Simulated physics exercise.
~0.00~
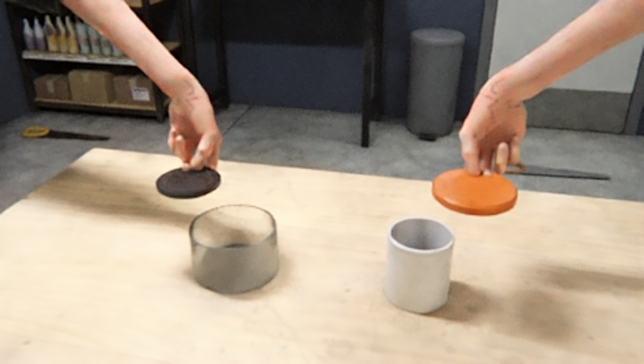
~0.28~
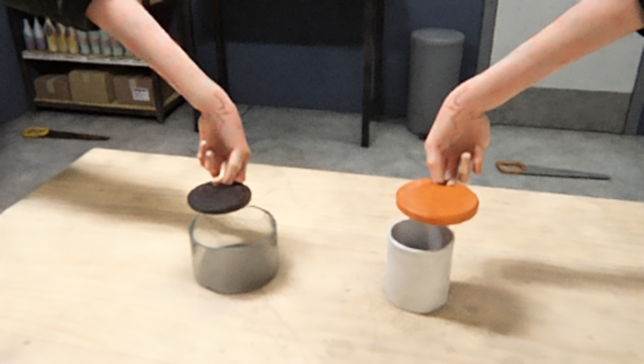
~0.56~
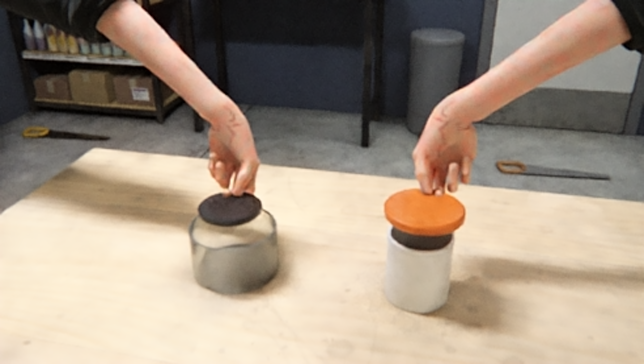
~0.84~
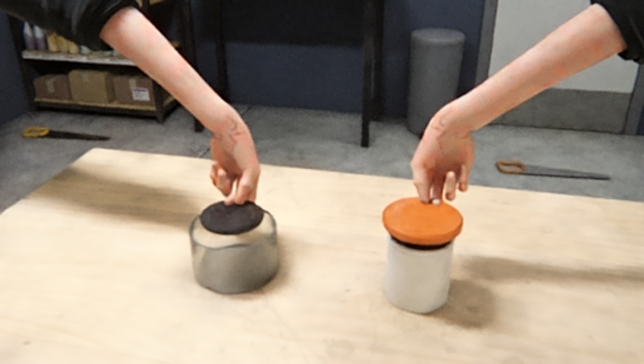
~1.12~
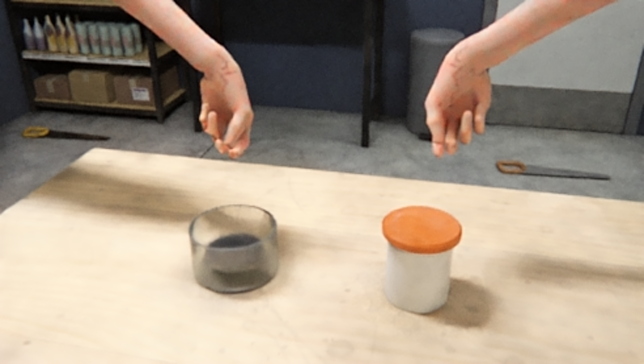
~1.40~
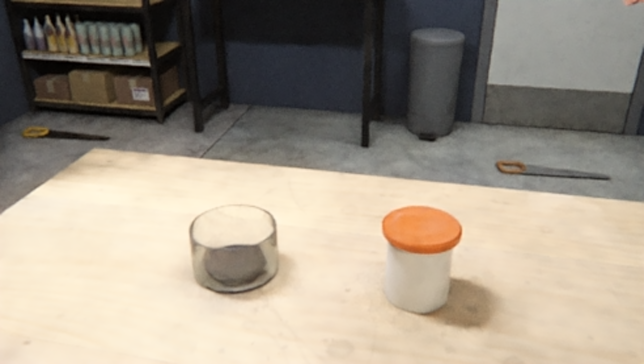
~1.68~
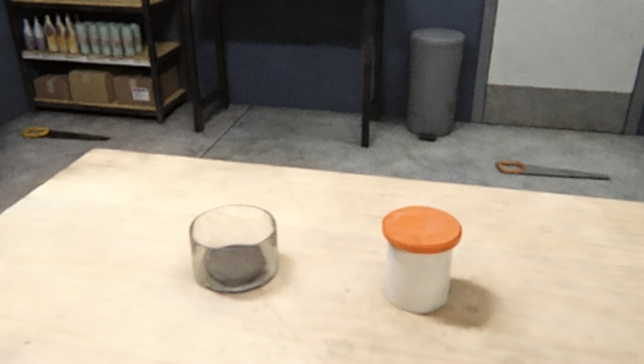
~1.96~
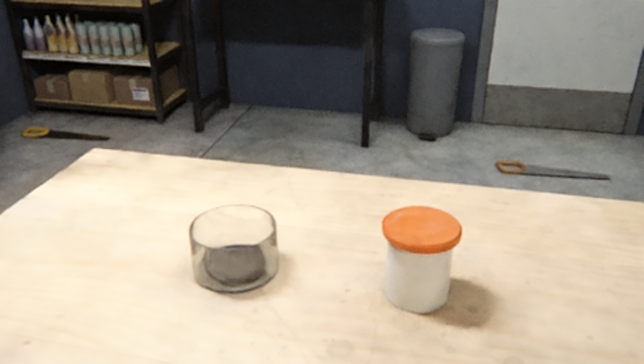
Two hands lowering round lids onto open containers and letting go, the black one dropping inside the glass, the orange resting on the rim.
